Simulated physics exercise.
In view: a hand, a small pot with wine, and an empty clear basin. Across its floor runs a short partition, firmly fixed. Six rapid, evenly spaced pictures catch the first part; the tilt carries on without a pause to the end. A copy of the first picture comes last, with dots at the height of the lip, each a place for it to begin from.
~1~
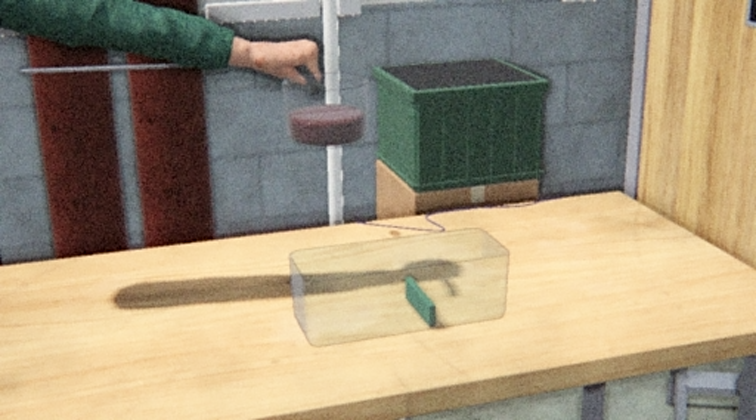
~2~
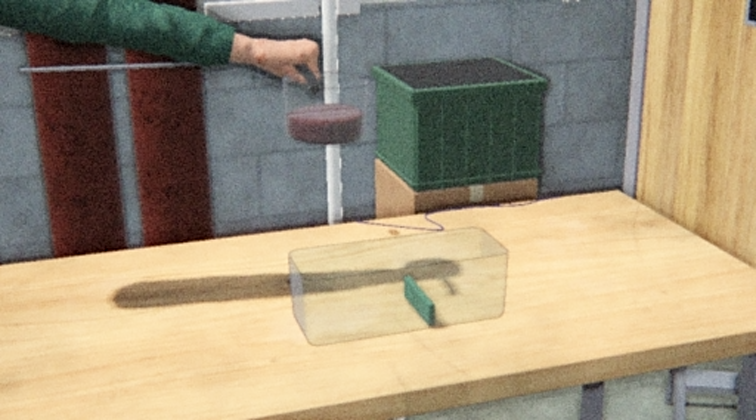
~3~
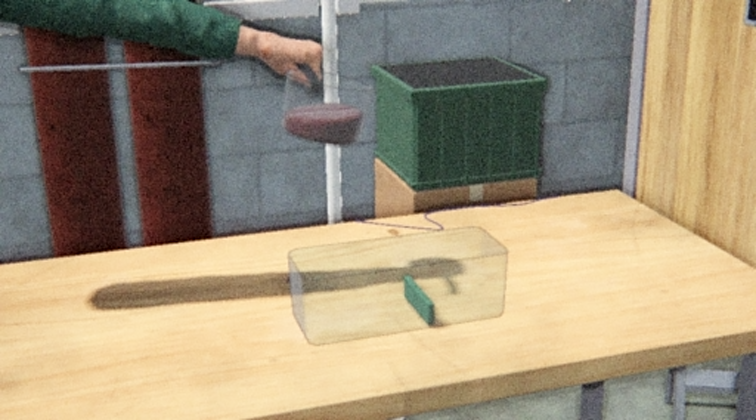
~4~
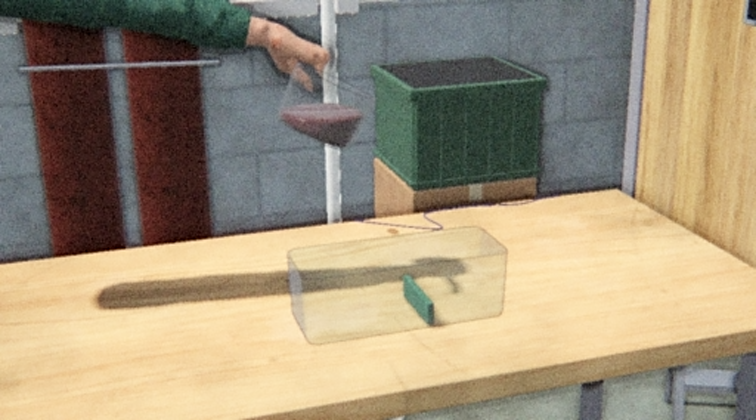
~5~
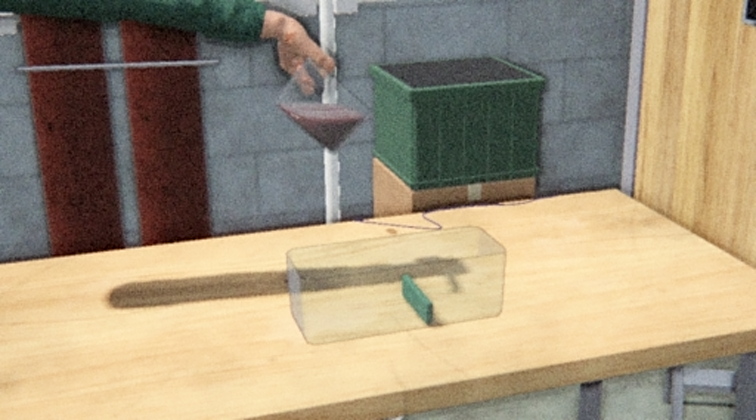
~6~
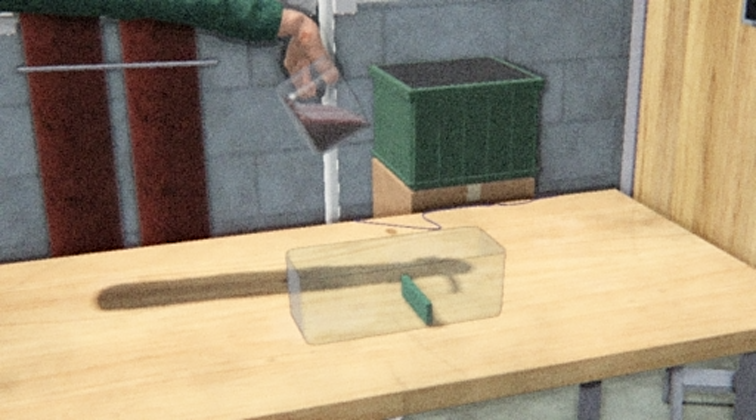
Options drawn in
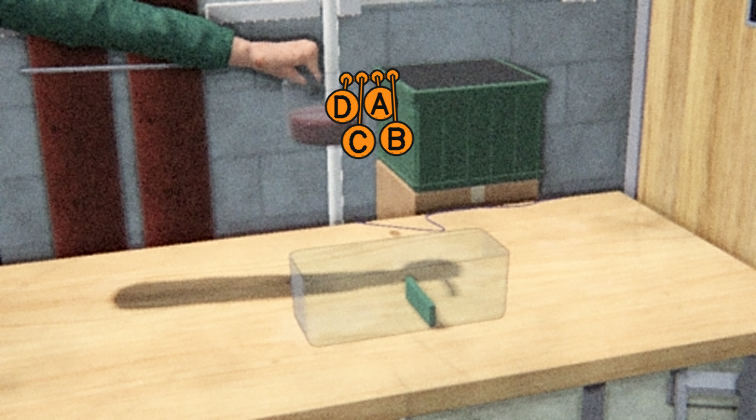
A hand in a green sleeve held a small clear pot of dark red wine above an empty clear basin on a wooden table, then tilted it steadily rightward until wine just crossed the lip.
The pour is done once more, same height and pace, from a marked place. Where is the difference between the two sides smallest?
A works best here.
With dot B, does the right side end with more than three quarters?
Yes, it does.
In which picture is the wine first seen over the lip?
In picture 6.
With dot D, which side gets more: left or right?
More ends on the left.
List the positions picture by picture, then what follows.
In the first frame, upright, lip at (365, 77); basin from (307, 346) to (504, 315); top of the wall at (420, 291); nothing has left yet.
In the second frame, tipped about 3°, lip at (366, 79); nothing has left yet.
In the third frame, tipped about 13°, lip at (369, 85); nothing has left yet.
In the fourth frame, tipped about 27°, lip at (372, 96); nothing has left yet.
In the fifth frame, tipped about 44°, lip at (371, 110); nothing has left yet.
In the sixth frame, tipped about 63°, lip at (366, 125); wine is over the lip, down to (366, 125).
On the marked copy, A at (377, 76); B at (392, 75); C at (361, 78); D at (346, 79).
If A is chosen, about 45 % ends left of the wall and 53 % right of it.
If B is chosen, about 11 % ends left of the wall and 85 % right of it; 4 % is lost outside.
If C is chosen, about 85 % ends left of the wall and 3 % right of it; 12 % is lost outside.
If D is chosen, about 79 % ends left of the wall and 10 % right of it; 11 % is lost outside.
